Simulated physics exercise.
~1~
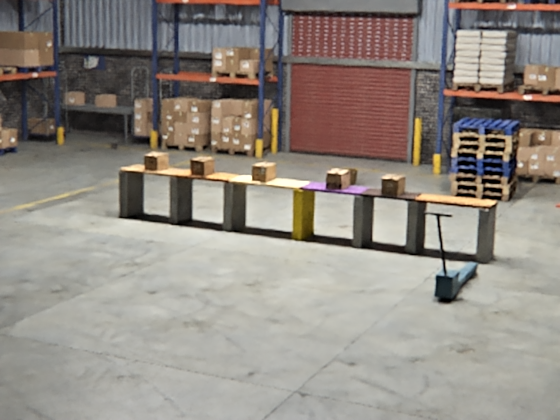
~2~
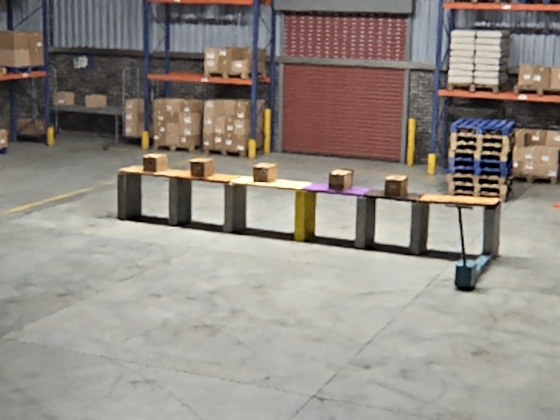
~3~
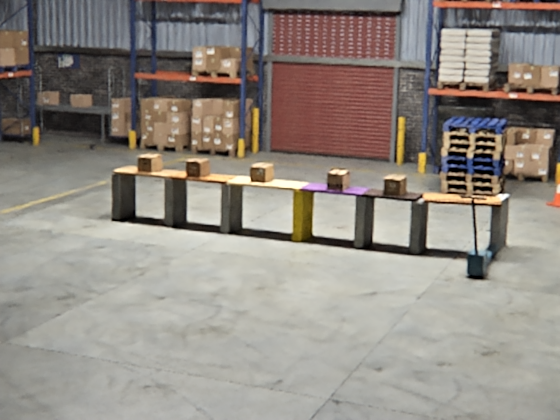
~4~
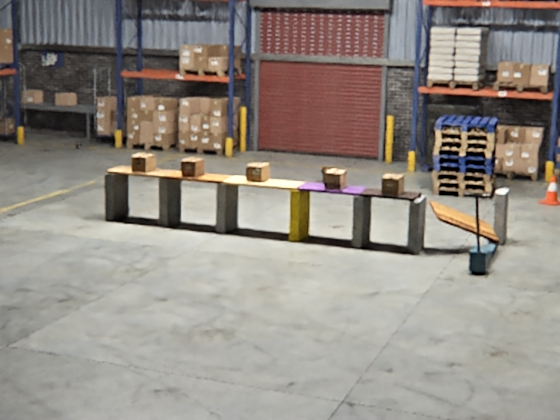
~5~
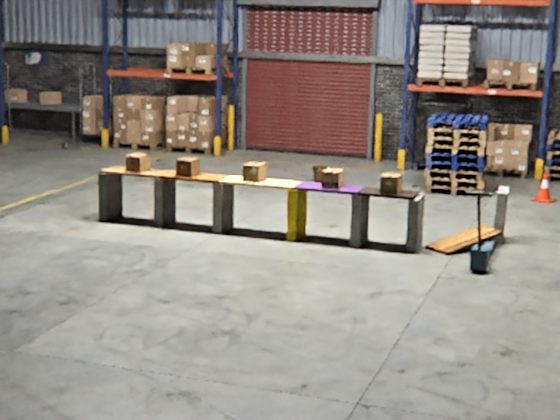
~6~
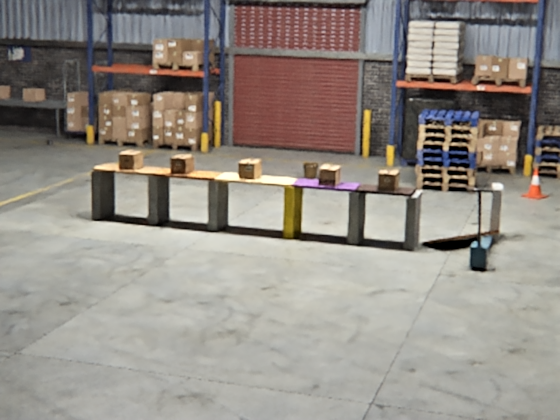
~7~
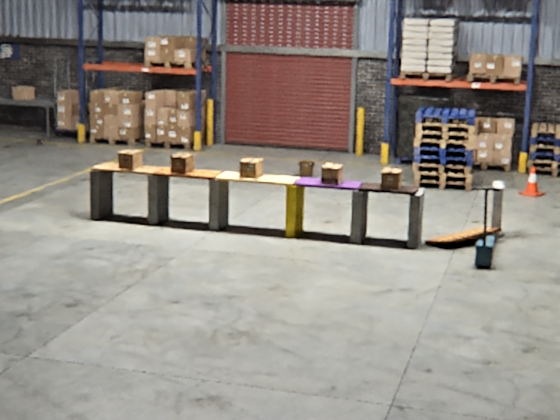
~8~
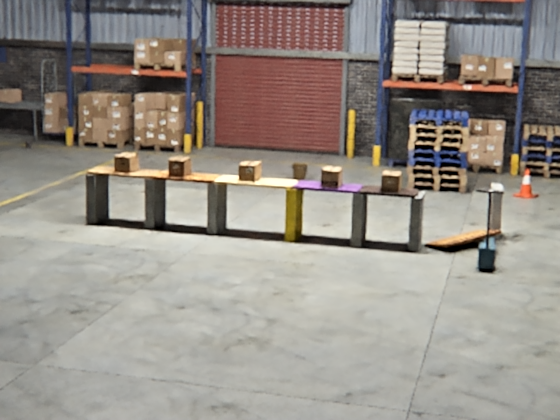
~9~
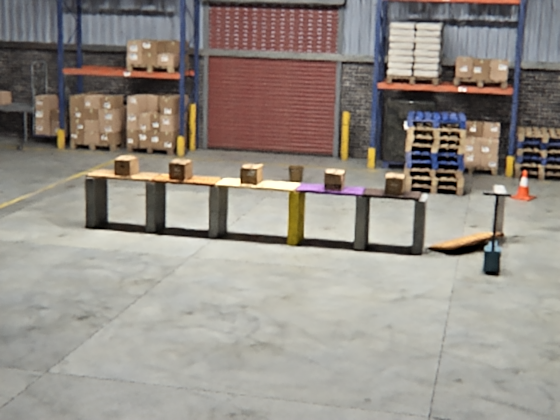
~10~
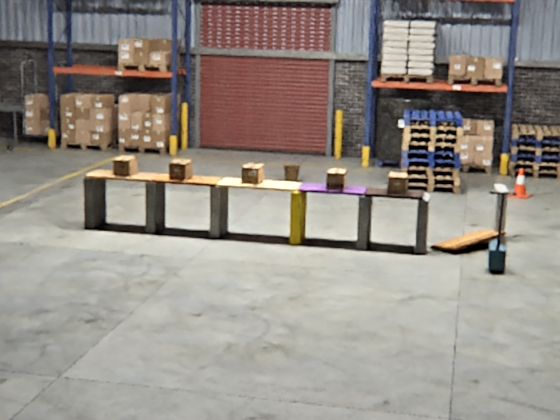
In a warehouse seen from slightly above, with a red roller door, racks of cartons and stacked blue pallets behind, a long row of boards rests on grey uprights and one yellow one. Small cartons sit along the boards, one of which is purple, right of centre. A blue-green floor jack slides right against the upright at the row's right end, which shifts away but stays standing. The orange end board loses its support and drops, ending aslant near the floor. The view drifts slightly sideways while the yellow upright, purple board and remaining row stay standing.
